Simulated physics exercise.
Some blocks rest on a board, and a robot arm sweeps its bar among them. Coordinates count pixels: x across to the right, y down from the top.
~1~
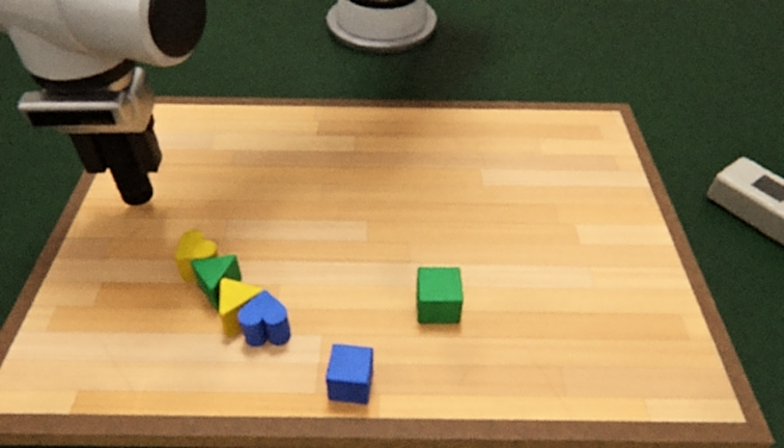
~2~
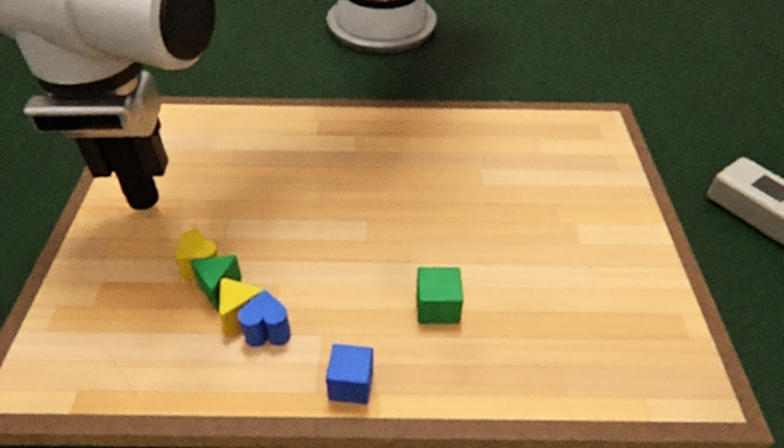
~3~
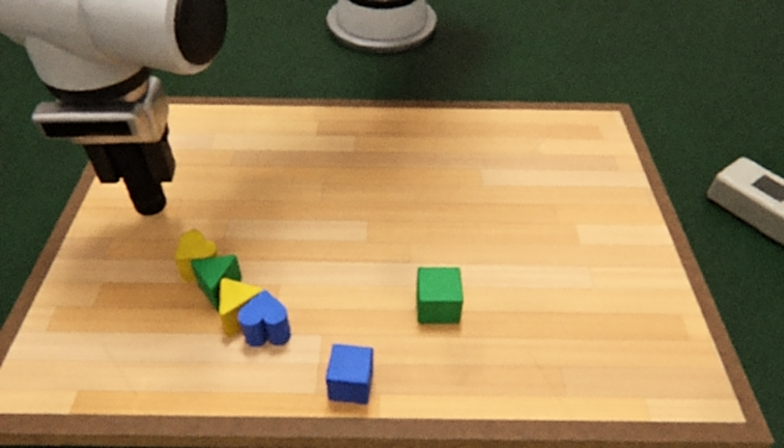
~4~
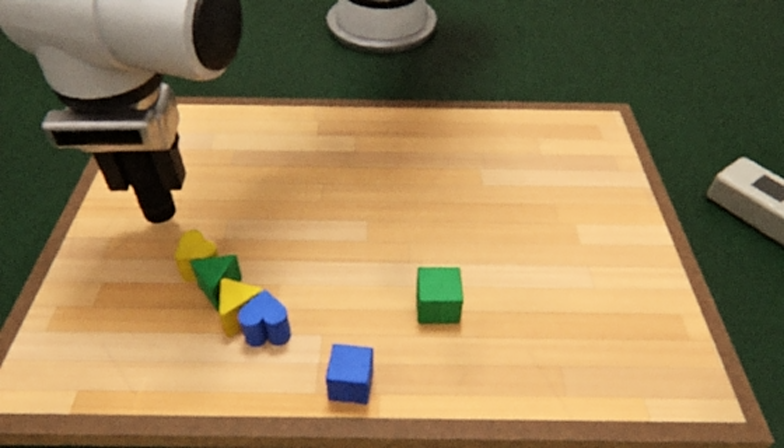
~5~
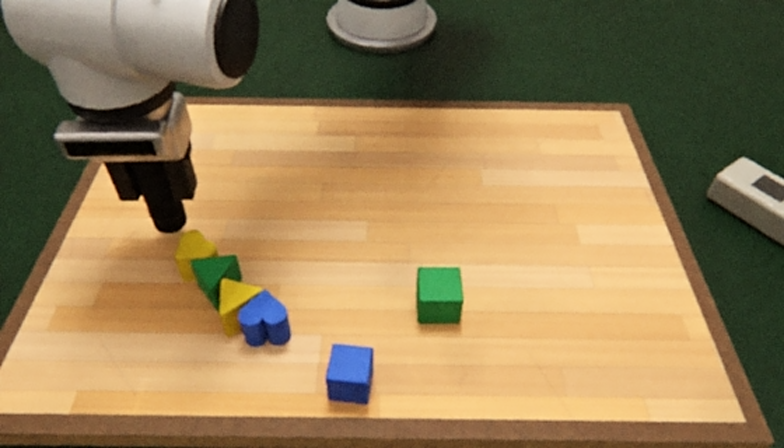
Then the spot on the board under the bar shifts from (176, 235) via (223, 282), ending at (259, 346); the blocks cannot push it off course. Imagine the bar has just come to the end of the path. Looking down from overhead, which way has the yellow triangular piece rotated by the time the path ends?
That block twists counter-clockwise.
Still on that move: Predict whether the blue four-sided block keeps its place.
It will remain on its spot.
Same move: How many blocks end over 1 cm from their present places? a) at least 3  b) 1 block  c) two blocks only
a - at least 3.
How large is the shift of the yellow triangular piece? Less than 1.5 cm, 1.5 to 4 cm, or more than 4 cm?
Moves over 4 cm.
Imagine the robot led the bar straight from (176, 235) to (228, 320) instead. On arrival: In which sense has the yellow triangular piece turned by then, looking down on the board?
It turns counter-clockwise.
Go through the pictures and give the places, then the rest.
In the first picture, lower end of the bar at (139, 196), tops of blocks, yellow heart at (194, 245), green triangular piece at (212, 267), yellow triangular piece at (235, 293), blue heart at (263, 310), blue four-sided block at (350, 362).
In the second picture, bar at (144, 200), blocks as before.
In the third picture, bar at (151, 206), blocks as before.
In the fourth picture, bar at (161, 213), blocks as before.
In the fifth picture, bar at (171, 223), yellow heart at (194, 245), green triangular piece at (212, 267), yellow triangular piece at (235, 293), blue heart at (263, 310), blue four-sided block at (350, 362).
On the path given first. One third of the way, bar at (204, 253); yellow heart at (216, 267); green triangular piece at (201, 293); yellow triangular piece at (240, 300); blue heart at (267, 312).
Two thirds of the way, bar at (233, 290); yellow heart at (233, 308), turned 60° clockwise; green triangular piece at (189, 311), turned 55° clockwise; yellow triangular piece at (237, 342), turned 50° anticlockwise; blue heart at (275, 319), turned 35° anticlockwise.
At the end, bar at (256, 335); yellow heart at (229, 352), turned 115° clockwise; green triangular piece at (189, 311), turned 55° clockwise; yellow triangular piece at (239, 381), turned 40° anticlockwise; blue heart at (290, 326), turned 40° anticlockwise; blue four-sided block not moved.
